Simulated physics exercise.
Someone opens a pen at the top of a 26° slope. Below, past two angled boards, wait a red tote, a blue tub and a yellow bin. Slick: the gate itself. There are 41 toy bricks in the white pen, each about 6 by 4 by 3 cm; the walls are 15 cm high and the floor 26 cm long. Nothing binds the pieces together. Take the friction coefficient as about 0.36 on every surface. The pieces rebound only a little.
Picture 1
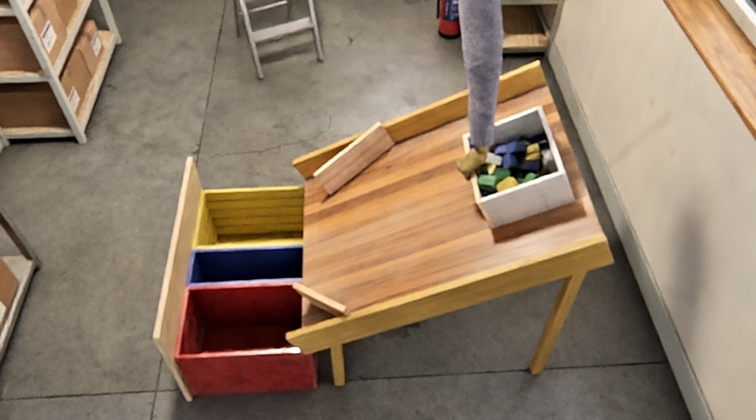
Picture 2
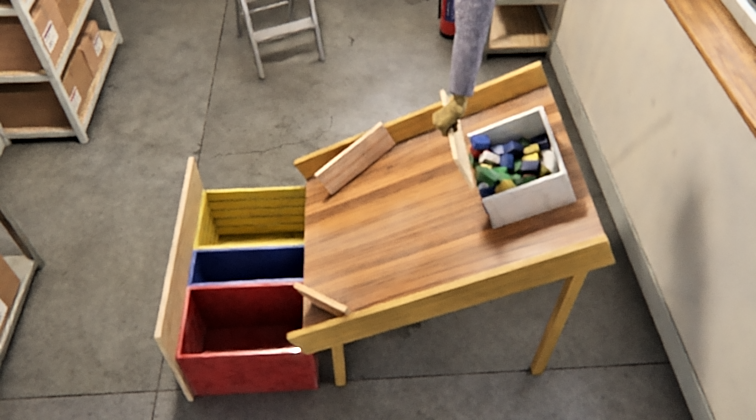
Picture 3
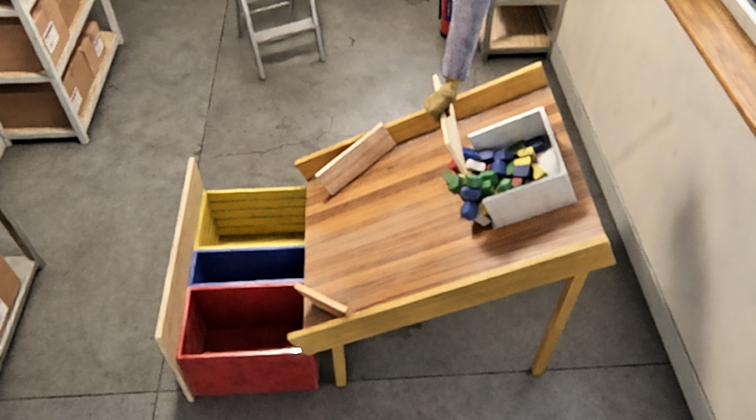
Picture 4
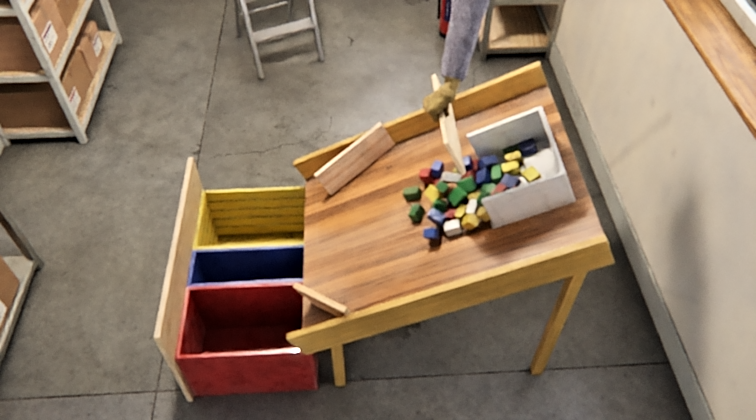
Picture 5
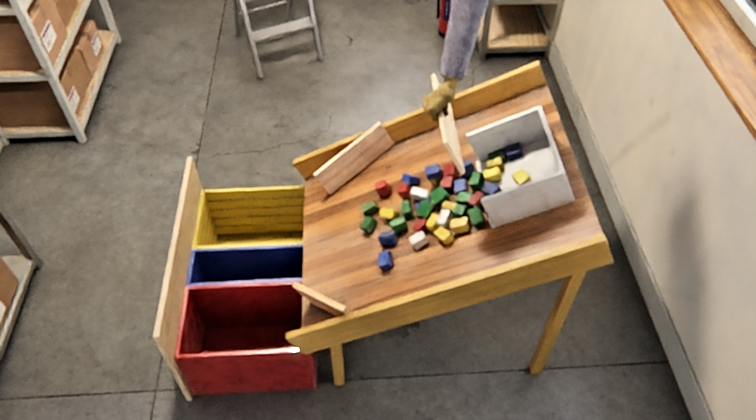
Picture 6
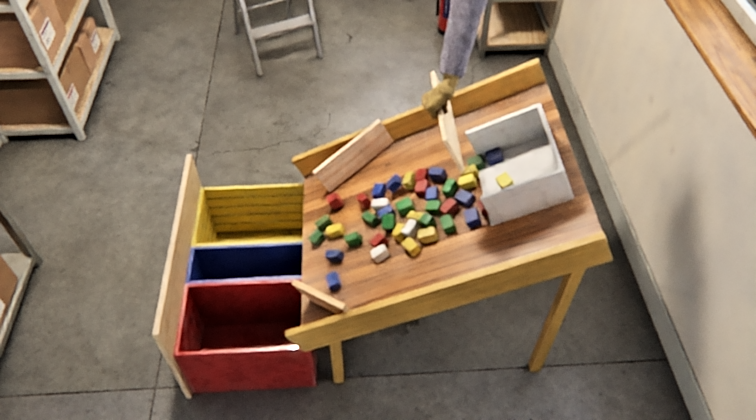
Toy bricks slide out of a white pen and spread down a wooden slope after a gloved hand opens its gate.
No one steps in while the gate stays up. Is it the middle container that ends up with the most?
Yes.
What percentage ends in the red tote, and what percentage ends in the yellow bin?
Estimate: 25 % then 30 %.
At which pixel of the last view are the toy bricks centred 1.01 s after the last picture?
Look near pixel (237, 300).
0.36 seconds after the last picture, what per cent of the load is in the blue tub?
Estimated fraction: Some 10 percent.
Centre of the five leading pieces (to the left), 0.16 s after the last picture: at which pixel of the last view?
Centre: Approx. (275, 251) px.
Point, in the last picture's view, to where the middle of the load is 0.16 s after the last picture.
(374, 217).
Then, 0.16 s after the last picture, 2 in the blue tub, 1 in the yellow bin, 35 on the slope and 3 in the air.
Then, 0.36 s after the last picture, 2 in the red tote, 4 in the blue tub, 4 in the yellow bin, 24 on the slope and 7 in the air.
Then, 0.65 s after the last picture, 7 in the red tote, 14 in the blue tub, 10 in the yellow bin, 6 on the slope and 4 in the air.
Final count (1.01 s after the last picture), 10 in the red tote, 19 in the blue tub and 12 in the yellow bin.
